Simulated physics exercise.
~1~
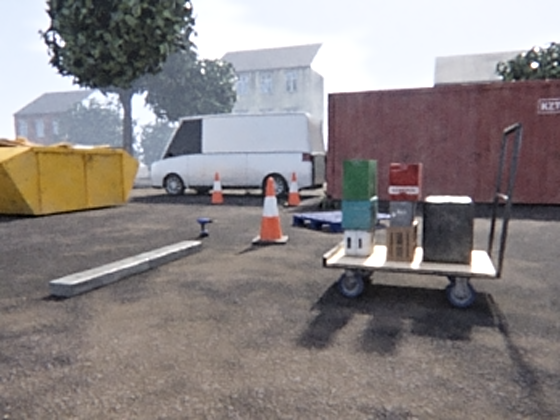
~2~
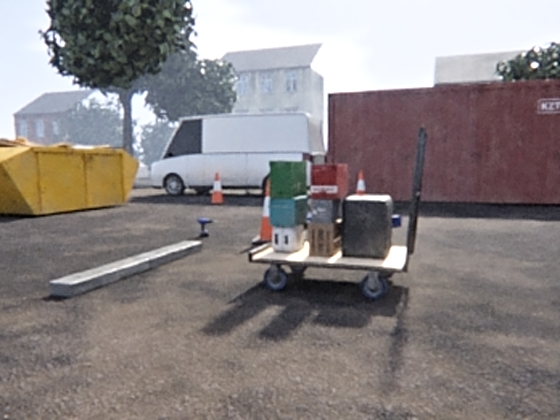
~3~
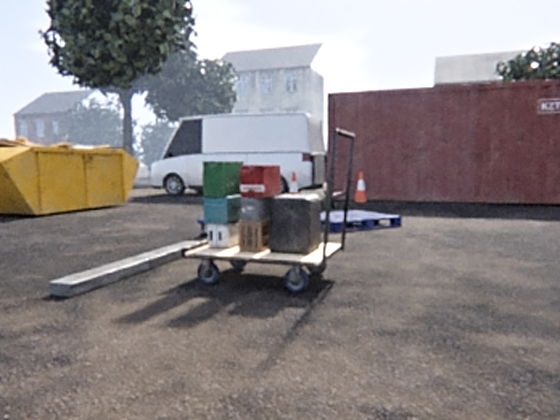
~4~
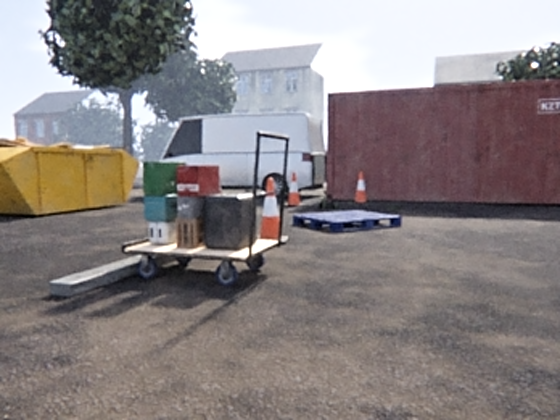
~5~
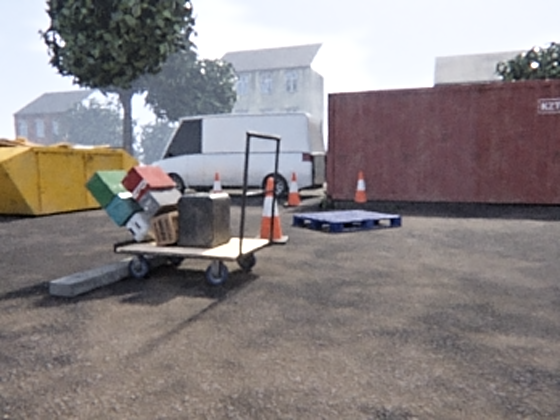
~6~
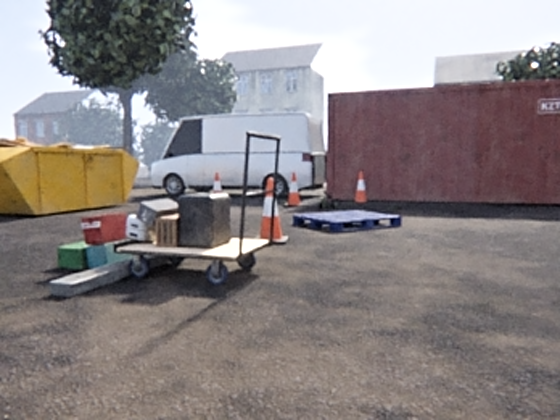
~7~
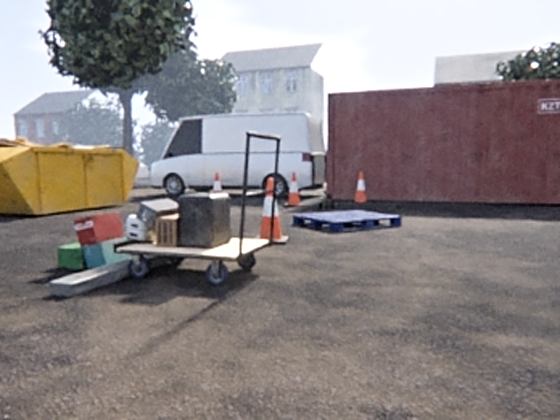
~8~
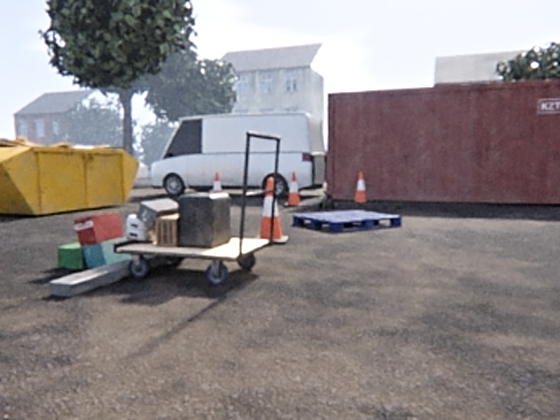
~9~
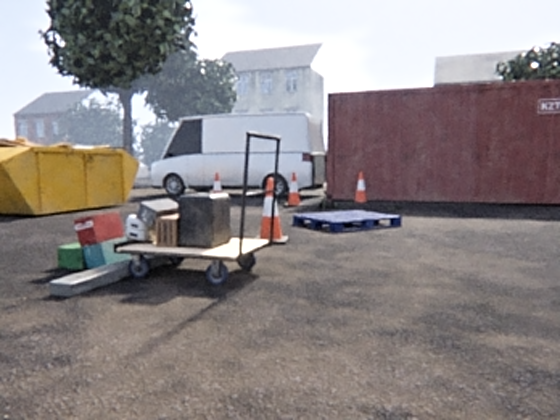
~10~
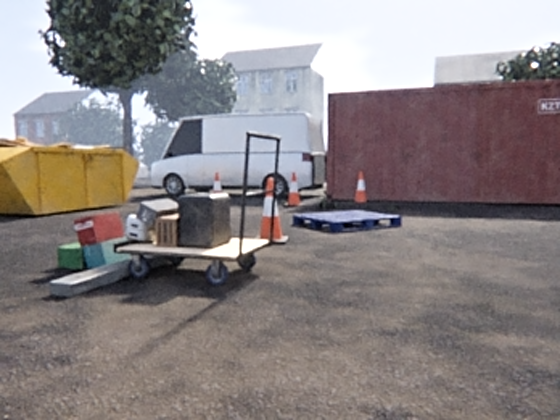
In a yard with a van and a red container, a loaded flatbed trolley rolled left until it stopped against a kerb, and the stacked boxes toppled forward, three landing on the ground while the black case and a few others stayed aboard.
